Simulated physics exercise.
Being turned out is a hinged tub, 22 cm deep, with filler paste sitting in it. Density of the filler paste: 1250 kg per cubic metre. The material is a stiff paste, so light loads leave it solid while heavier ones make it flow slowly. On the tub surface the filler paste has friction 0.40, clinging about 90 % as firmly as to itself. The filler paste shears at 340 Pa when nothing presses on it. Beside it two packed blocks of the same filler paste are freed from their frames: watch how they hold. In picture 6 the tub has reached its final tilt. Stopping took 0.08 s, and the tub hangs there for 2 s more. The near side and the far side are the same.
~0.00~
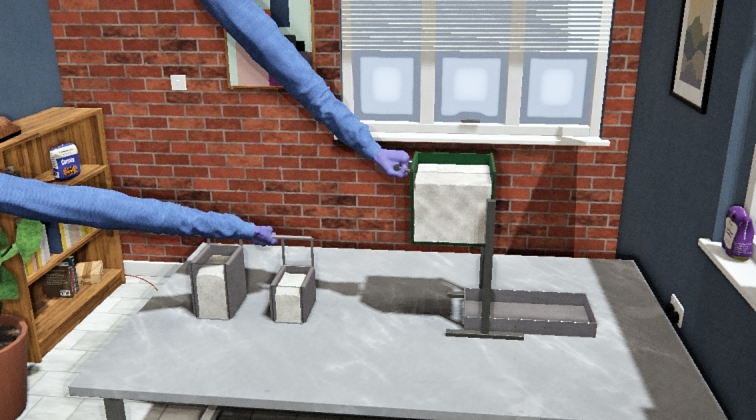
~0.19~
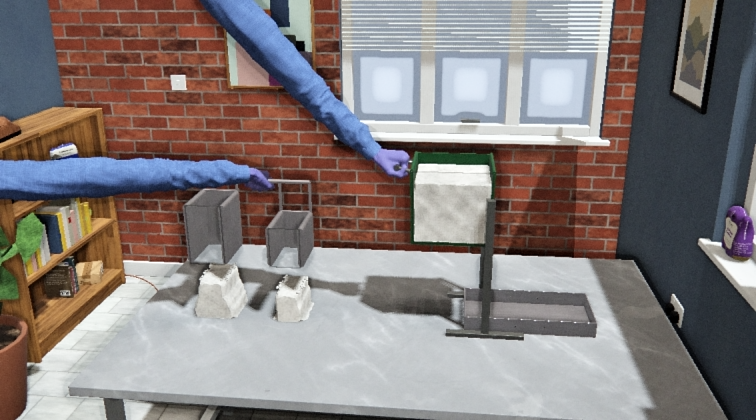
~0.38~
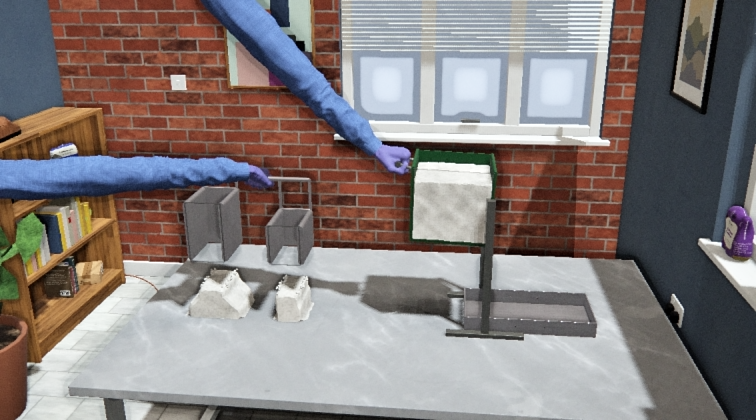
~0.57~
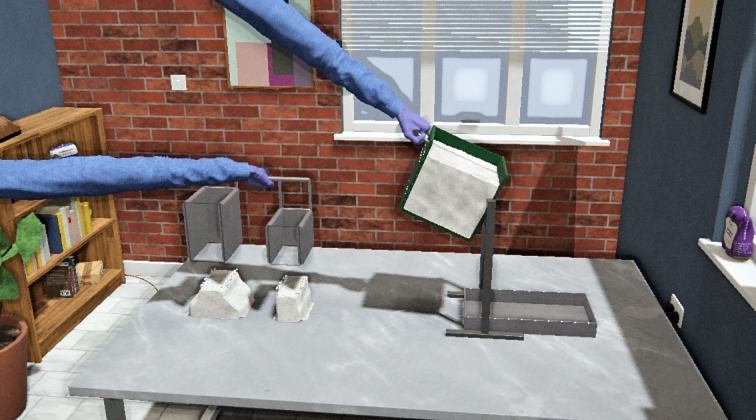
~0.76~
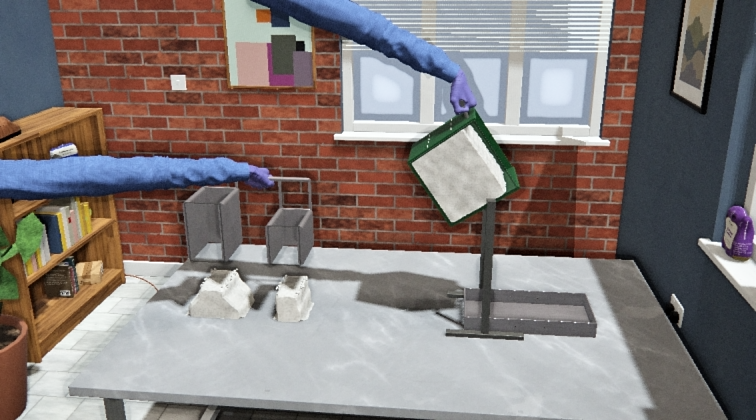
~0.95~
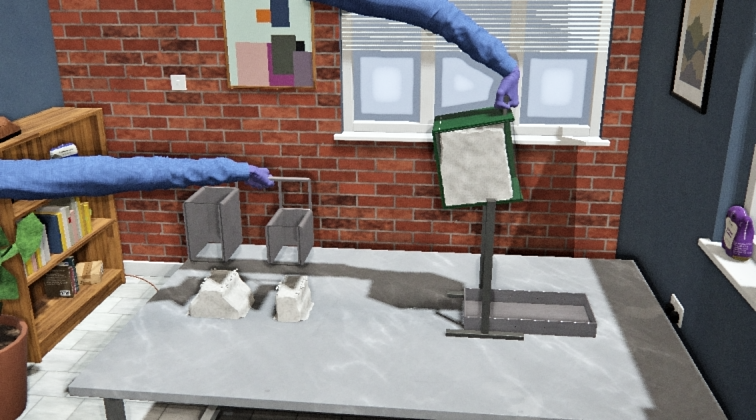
Two open-bottomed containers on the left rise in a gloved hand's grip, leaving two pale blocks on the table, and the larger block slumps lower and wider. Then another gloved hand swings the green tub of white paste over clockwise until it is steeply tilted, the paste still inside.
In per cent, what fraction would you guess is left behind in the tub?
My guess is 58 per cent.
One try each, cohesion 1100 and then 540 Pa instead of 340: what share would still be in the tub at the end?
Roughly 100 % followed by roughly 95 %.
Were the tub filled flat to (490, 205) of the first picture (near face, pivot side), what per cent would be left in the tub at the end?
I'd put it close to 85 in a hundred.
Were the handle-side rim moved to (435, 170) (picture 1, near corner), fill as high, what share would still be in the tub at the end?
Roughly 100 %.
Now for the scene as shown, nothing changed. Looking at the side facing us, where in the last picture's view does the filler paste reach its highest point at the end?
(466, 164).
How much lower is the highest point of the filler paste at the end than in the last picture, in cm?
Roughly 10 cm.
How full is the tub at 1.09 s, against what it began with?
Near 95 %.
After 1.09 s, the tub is at 81 degrees and holds 95 %.
After 1.26 s, the tub is at 81 degrees and holds 72 %.
After 1.43 s, the tub is at 81 degrees and holds 60 %.
After 1.60 s, the tub is at 81 degrees and holds 58 %.
After 2.95 s, the tub is at 81 degrees and holds 58 %.
